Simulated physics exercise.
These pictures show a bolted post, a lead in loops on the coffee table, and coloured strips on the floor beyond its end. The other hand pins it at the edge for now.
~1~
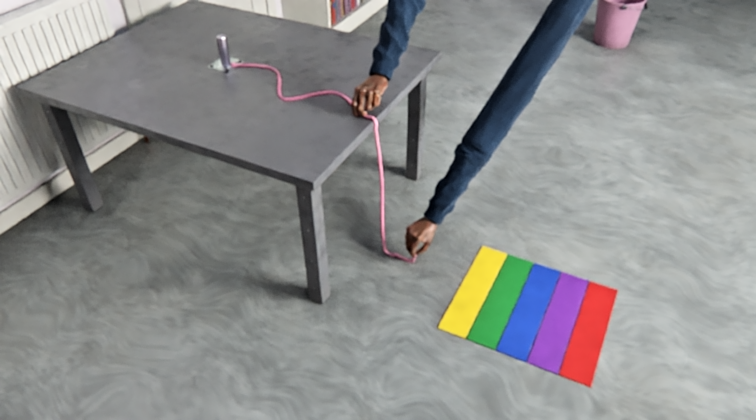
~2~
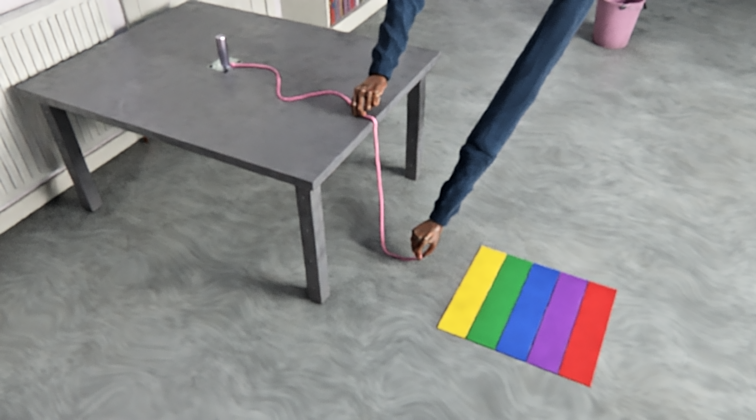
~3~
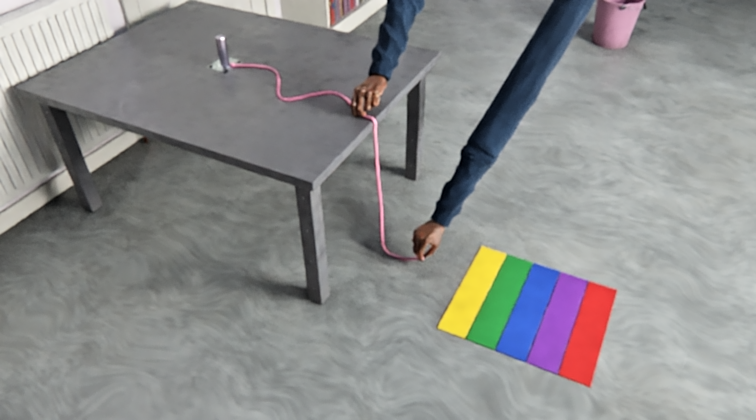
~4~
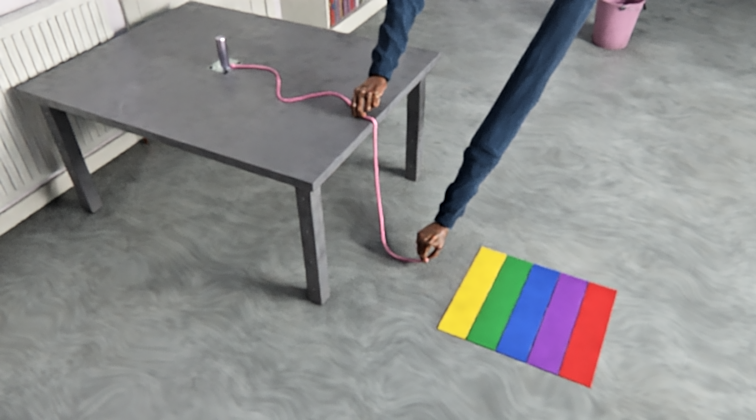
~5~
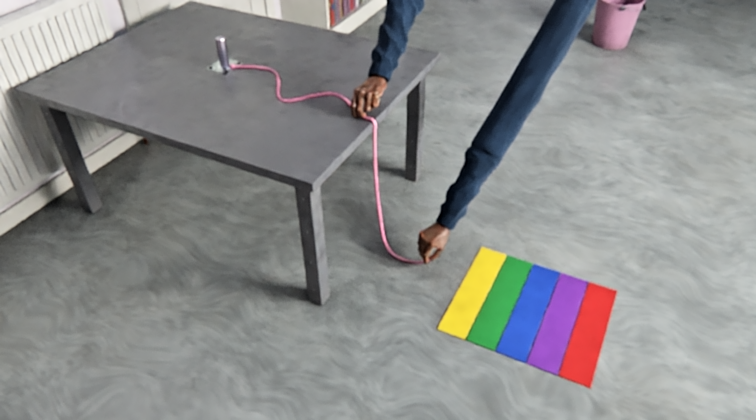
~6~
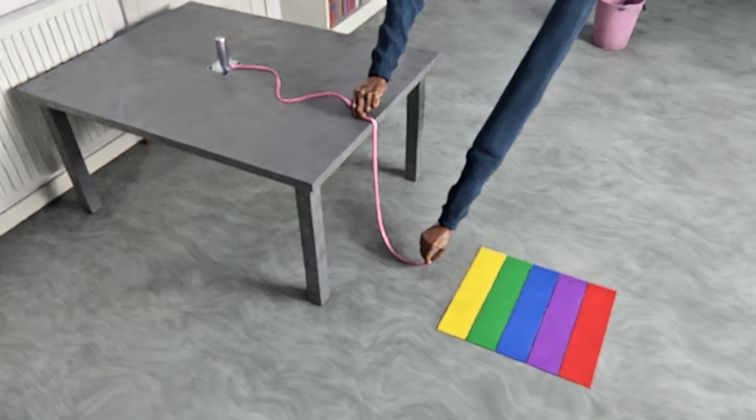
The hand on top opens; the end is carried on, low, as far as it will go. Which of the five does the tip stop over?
The purple one.
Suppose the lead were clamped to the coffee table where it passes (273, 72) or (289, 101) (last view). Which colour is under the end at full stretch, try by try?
One after the other, purple; blue.
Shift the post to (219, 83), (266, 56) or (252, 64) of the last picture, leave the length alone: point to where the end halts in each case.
In that order: (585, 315), (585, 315) and (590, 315).
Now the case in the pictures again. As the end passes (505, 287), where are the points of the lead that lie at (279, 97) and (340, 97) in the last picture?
Near (308, 95) and (366, 113).
Soon after, end near (505, 287); over green.
Then, end near (541, 300); over blue.
At full stretch, end near (563, 307); over purple. It halts on the purple strip.
